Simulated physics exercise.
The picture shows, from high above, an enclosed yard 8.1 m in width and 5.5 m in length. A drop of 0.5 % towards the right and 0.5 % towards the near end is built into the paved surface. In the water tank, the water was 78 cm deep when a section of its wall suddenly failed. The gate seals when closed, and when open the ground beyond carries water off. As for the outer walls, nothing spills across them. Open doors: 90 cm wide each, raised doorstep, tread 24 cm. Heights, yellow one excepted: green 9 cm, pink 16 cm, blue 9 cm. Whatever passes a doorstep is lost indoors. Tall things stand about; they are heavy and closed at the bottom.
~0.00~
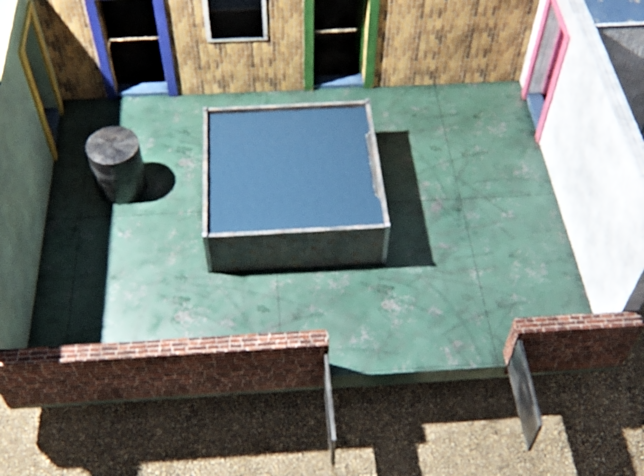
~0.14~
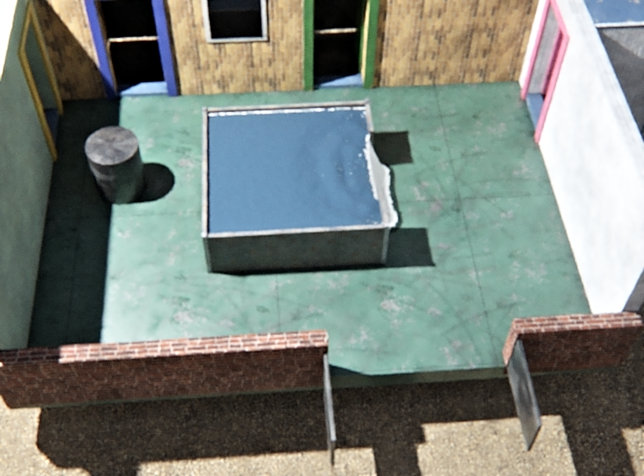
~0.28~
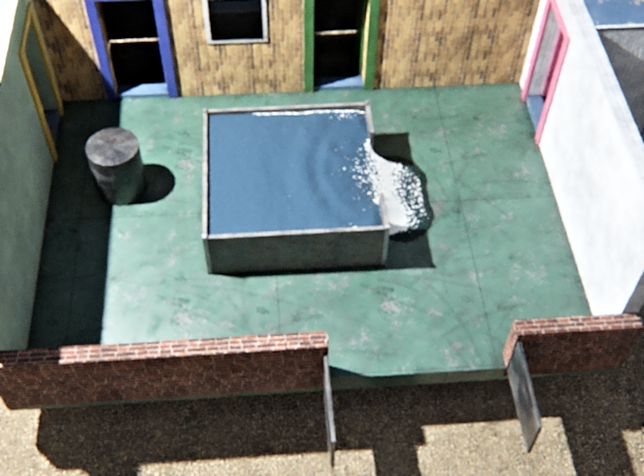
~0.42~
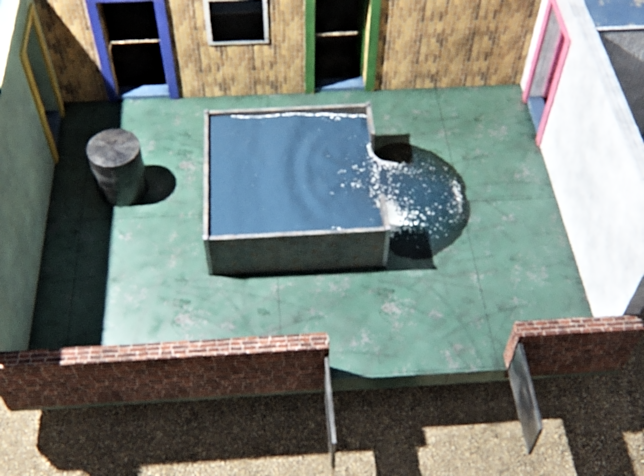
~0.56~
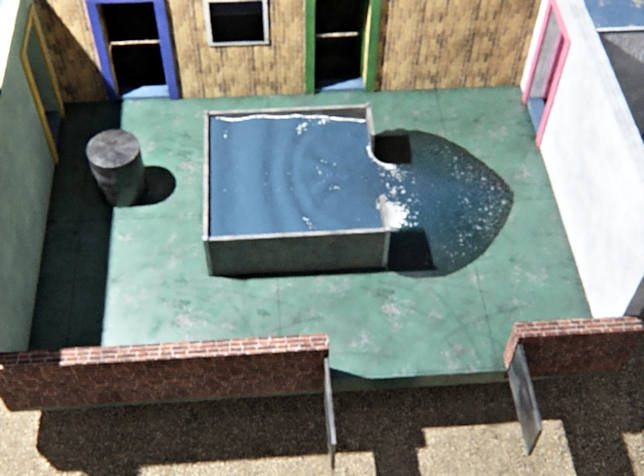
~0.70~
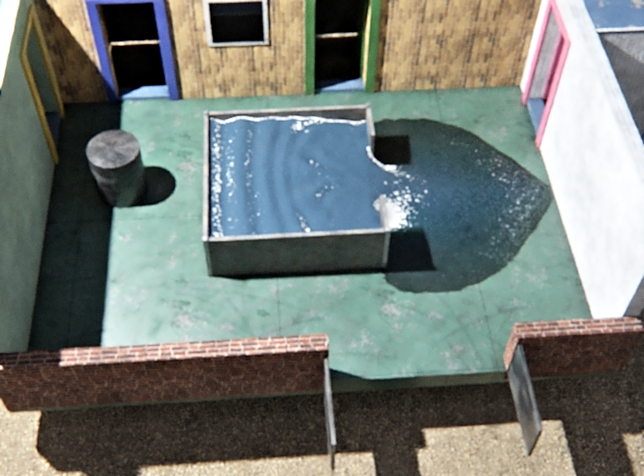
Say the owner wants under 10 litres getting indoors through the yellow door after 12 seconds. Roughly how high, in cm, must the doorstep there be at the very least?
At the very least some 13.5 cm.
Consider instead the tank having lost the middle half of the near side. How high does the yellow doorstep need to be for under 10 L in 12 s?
In that case about 11.0 cm.
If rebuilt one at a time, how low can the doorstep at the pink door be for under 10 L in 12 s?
Pink would need about 31 cm on its own.
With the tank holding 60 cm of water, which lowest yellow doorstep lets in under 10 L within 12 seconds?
9.0 cm.
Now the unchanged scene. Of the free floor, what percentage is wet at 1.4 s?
About 30 per cent.
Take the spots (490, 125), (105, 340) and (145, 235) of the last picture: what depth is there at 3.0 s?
Roughly 24, then 0, then 0 cm.
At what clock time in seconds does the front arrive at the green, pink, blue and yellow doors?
Green at 3.2 seconds, pink at 1.1 seconds, blue at 4.5 seconds, yellow at 5.0 seconds.
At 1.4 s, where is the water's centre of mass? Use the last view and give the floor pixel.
Approximately (339, 202).
After 1.4 s water covers 30 % of the floor, deepest (50 cm) near (380, 204); it has not reached the yellow door.
After 3.0 s water covers 40 % of the floor, deepest (43 cm) near (592, 350); it has not reached the yellow door.
After 12.0 s water covers 100 % of the floor, deepest (16 cm) near (198, 258); 13 cm at the yellow door, 0 litres in over its 19 cm doorstep.
At the yellow door as built, the water arrived by 5.2 s and peaked near 16 cm at 6.4 s.
Run again over the same 12 s with other heights there, 21 litres in over 12 cm, 1 litre over 16.5 cm. The limit of 10 litres is kept from about 13.5 cm up.
